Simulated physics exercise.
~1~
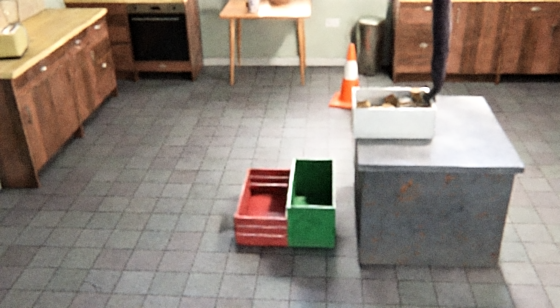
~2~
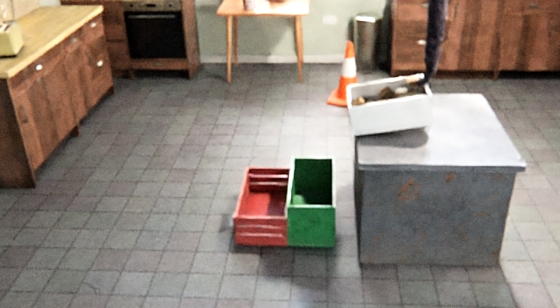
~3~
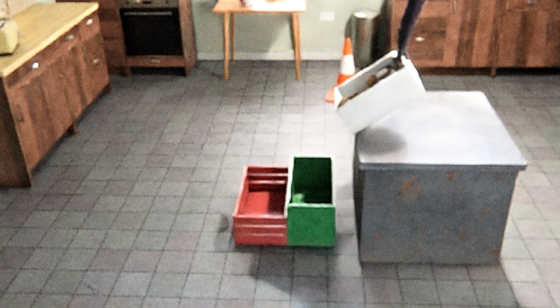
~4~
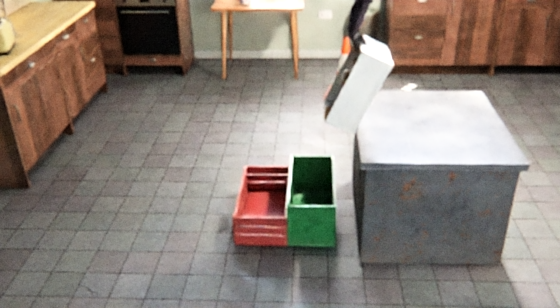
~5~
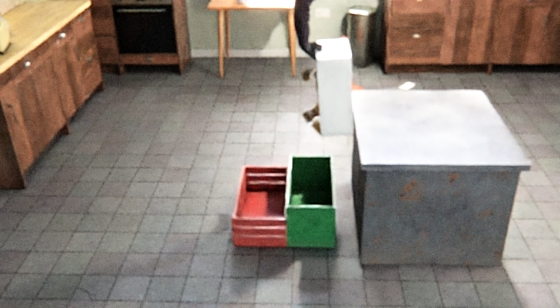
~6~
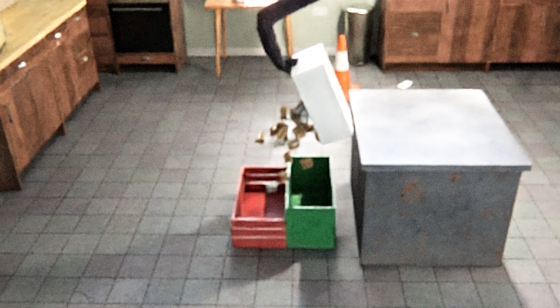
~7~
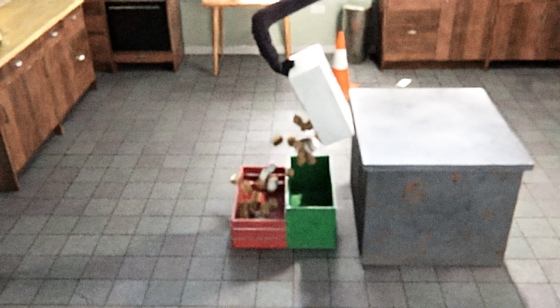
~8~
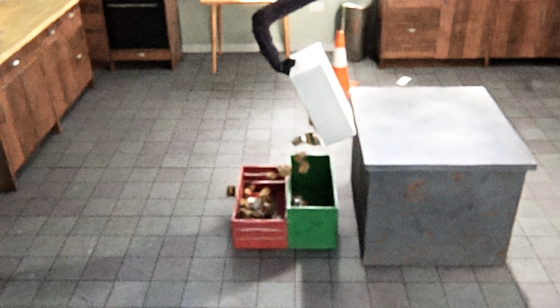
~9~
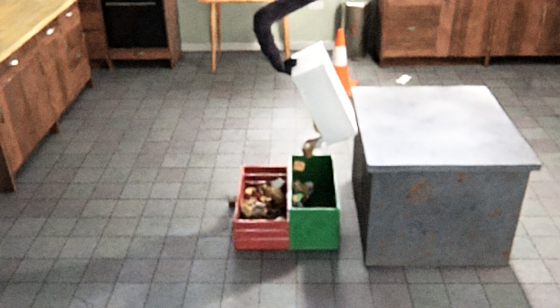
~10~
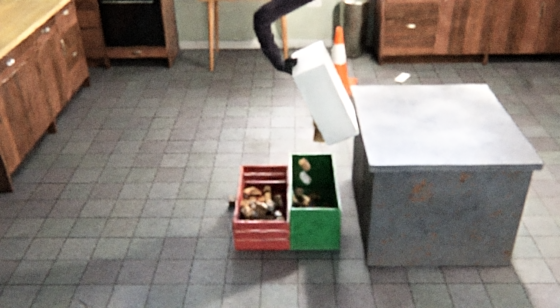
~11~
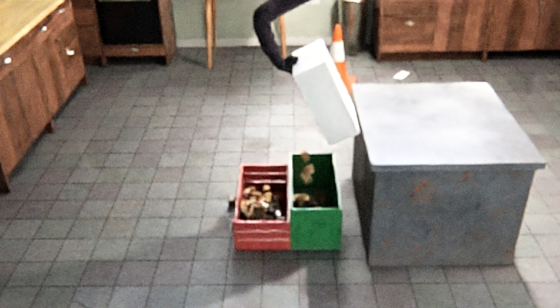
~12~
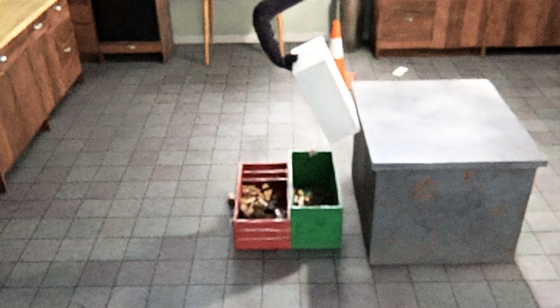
Kitchen with tiled floor, a dark arm lifting a white crate off a metal bench and tipping small brown pieces into red and green boxes.
